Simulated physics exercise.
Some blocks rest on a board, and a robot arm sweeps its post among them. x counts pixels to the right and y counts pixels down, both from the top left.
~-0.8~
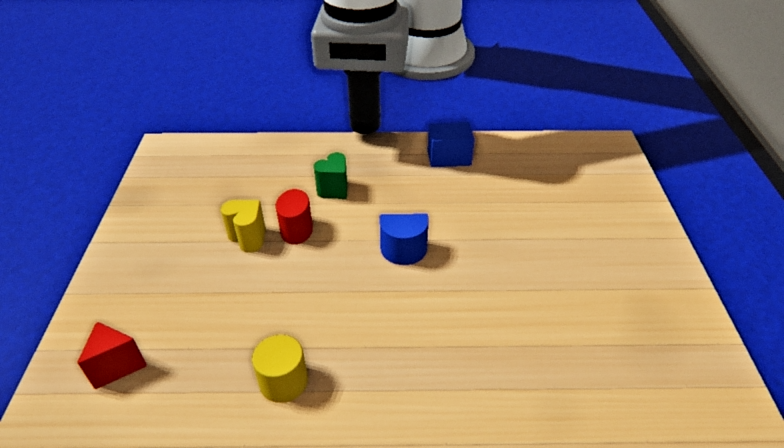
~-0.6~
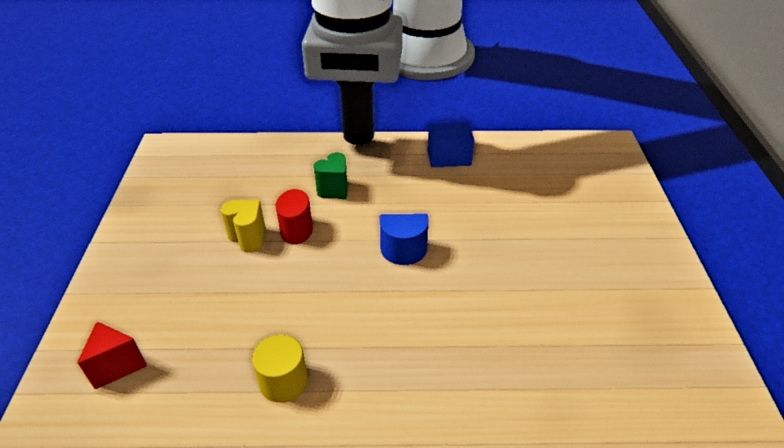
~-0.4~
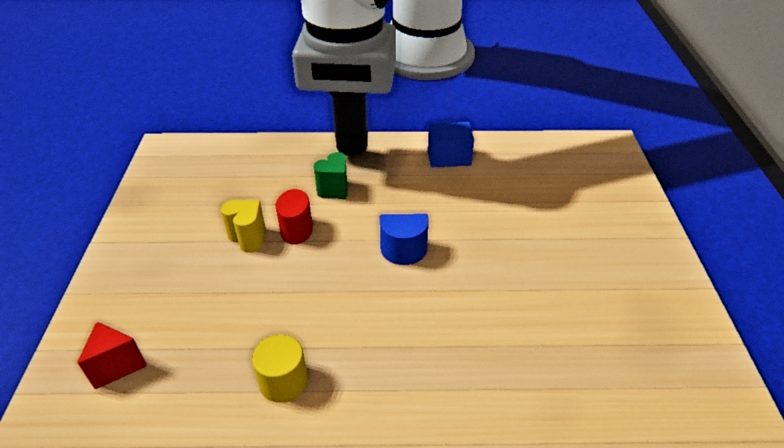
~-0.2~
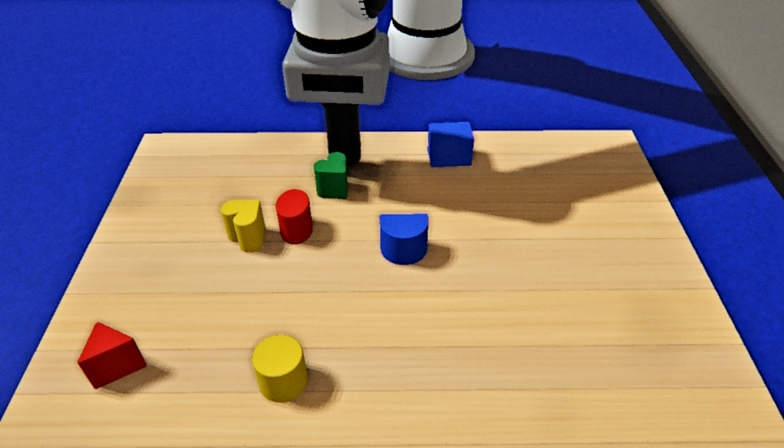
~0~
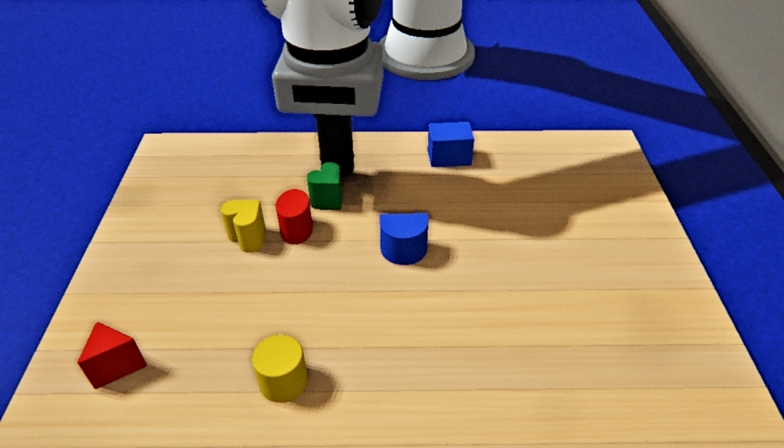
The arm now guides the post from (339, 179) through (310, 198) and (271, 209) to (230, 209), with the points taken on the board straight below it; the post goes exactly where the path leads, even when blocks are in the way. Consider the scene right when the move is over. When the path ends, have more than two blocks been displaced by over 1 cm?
I believe not.
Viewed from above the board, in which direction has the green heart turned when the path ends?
Watching from overhead, you'd notice the green heart rotating counter-clockwise.
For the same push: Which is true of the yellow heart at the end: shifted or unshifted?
It is left in place.
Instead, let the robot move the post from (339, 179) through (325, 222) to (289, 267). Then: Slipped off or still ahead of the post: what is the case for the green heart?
Still leading.
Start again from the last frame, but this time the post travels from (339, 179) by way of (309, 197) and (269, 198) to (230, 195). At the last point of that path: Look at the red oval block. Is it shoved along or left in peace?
Somewhere new.
On the path given first. One third of the way, post at (308, 189); red oval block at (283, 216), turned 25° clockwise; green heart at (311, 194), turned 50° anticlockwise.
Two thirds of the way, post at (269, 199); red oval block at (283, 216), turned 25° clockwise; green heart at (310, 196), turned 70° anticlockwise.
At the end, post at (228, 199); yellow heart in place; red oval block at (283, 216), turned 25° clockwise; green heart at (310, 196), turned 70° anticlockwise.
